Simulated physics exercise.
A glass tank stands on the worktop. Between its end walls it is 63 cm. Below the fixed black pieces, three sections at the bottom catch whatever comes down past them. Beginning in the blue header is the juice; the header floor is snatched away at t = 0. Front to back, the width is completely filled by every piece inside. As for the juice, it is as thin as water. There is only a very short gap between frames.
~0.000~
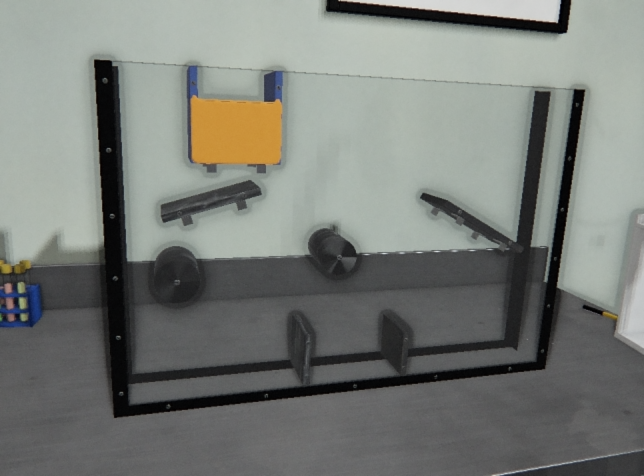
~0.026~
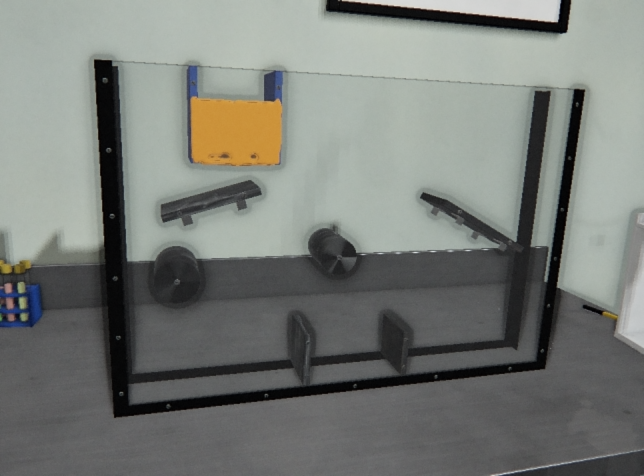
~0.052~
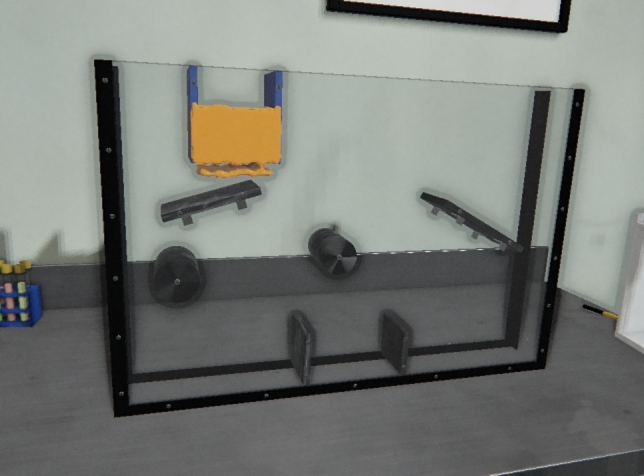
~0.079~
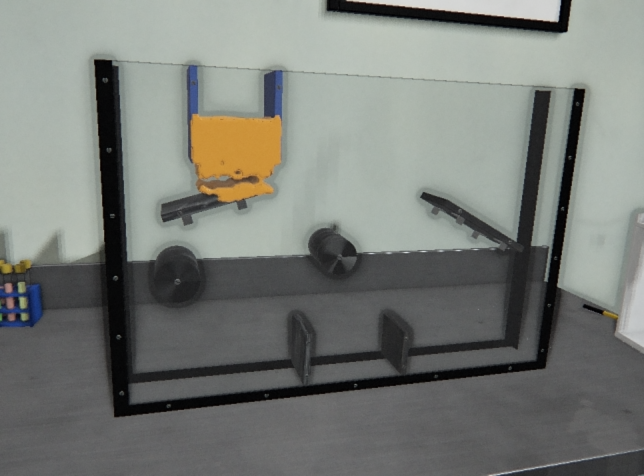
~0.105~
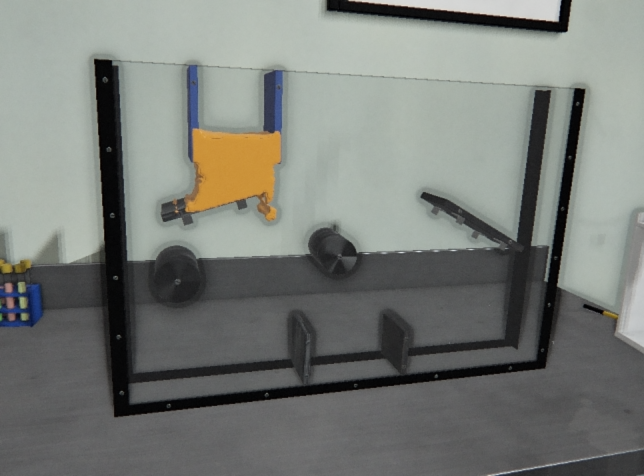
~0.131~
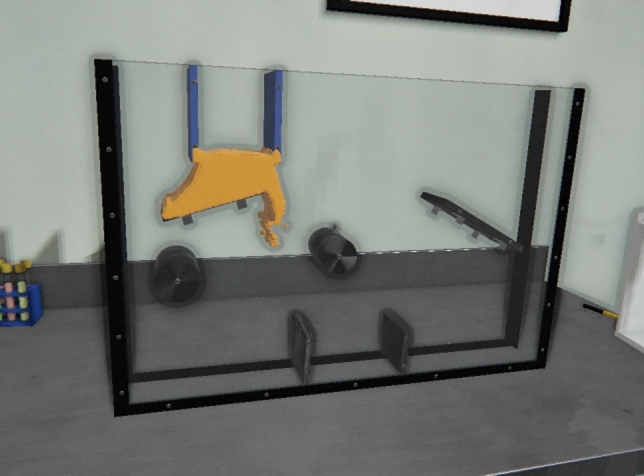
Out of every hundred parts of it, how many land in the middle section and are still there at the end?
Roughly 35 out of 100.
By 0.24 s the sections hold 7, 10 and 0 per cent, with 82 still above them.
By 0.39 s the sections hold 32, 34 and 0 per cent, with 35 still above them.
By 0.76 s the sections hold 63, 34 and 1 per cent, with 2 still above them.
At rest it is 65 per cent left, 34 middle, 1 right.
